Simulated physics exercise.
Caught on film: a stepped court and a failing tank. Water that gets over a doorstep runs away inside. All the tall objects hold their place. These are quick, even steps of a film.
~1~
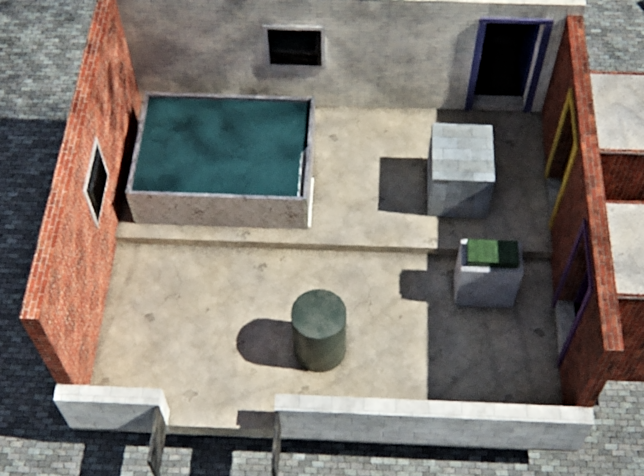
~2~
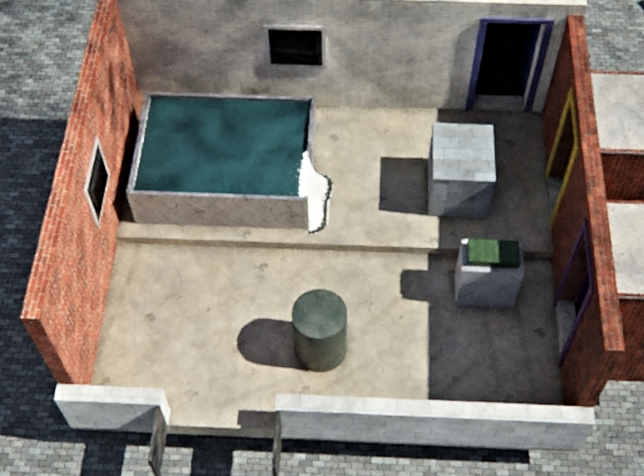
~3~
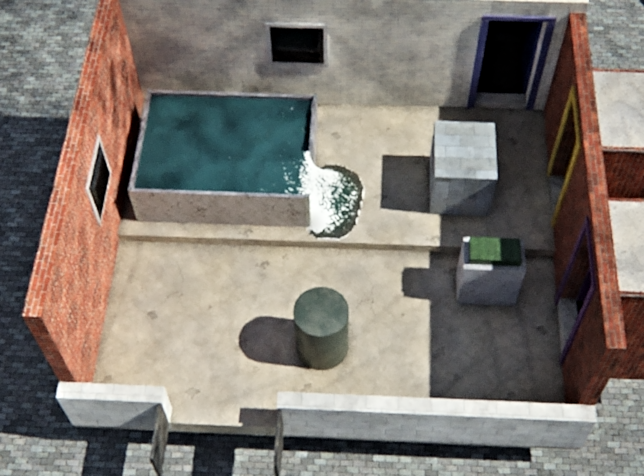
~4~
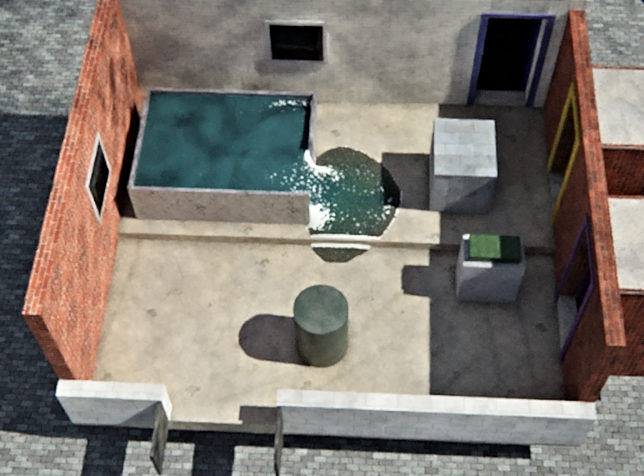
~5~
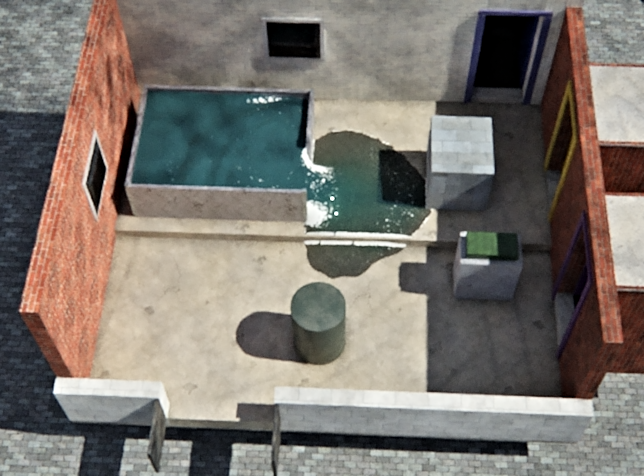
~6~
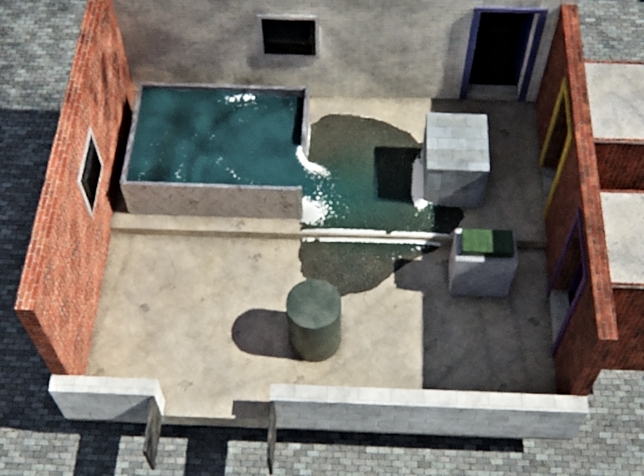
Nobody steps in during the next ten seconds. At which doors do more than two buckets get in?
In the end: The blue door stays under that; the yellow door takes more than that; the purple door stays under that.
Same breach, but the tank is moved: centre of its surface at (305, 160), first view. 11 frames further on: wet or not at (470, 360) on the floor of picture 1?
Verdict: Covered.
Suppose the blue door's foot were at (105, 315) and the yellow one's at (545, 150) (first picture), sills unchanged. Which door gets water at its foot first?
It is the purple one.
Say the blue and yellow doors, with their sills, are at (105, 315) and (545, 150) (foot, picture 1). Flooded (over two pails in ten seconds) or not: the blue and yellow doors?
Then: Blue door is under, yellow door takes more.
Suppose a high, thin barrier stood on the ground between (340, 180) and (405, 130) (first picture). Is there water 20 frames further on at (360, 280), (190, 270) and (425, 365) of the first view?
One after the other: Wet, not flooded, flooded.
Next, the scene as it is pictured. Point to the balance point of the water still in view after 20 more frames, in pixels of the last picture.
Around (318, 202).
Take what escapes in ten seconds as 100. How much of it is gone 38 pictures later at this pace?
Near 35 in a hundred.
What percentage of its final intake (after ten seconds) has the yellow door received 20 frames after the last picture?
Some 20 per cent.
A moment on, water covers 30 % of the floor; the blue door not reached, the yellow door not reached, the purple door not reached.
Next, water covers 45 % of the floor; the blue door wet at the sill, nothing in, the yellow door wet at the sill, nothing in, the purple door wet at the sill, nothing in.
Then, water covers 55 % of the floor; the blue door wet at the sill, nothing in, the yellow door under two buckets in, the purple door wet at the sill, nothing in.
Later, water covers 80 % of the floor; the blue door under two buckets in, the yellow door over two buckets in, the purple door wet at the sill, nothing in.
In the end, water covers 95 % of the floor; the blue door under two buckets in, the yellow door over two buckets in, the purple door wet at the sill, nothing in.
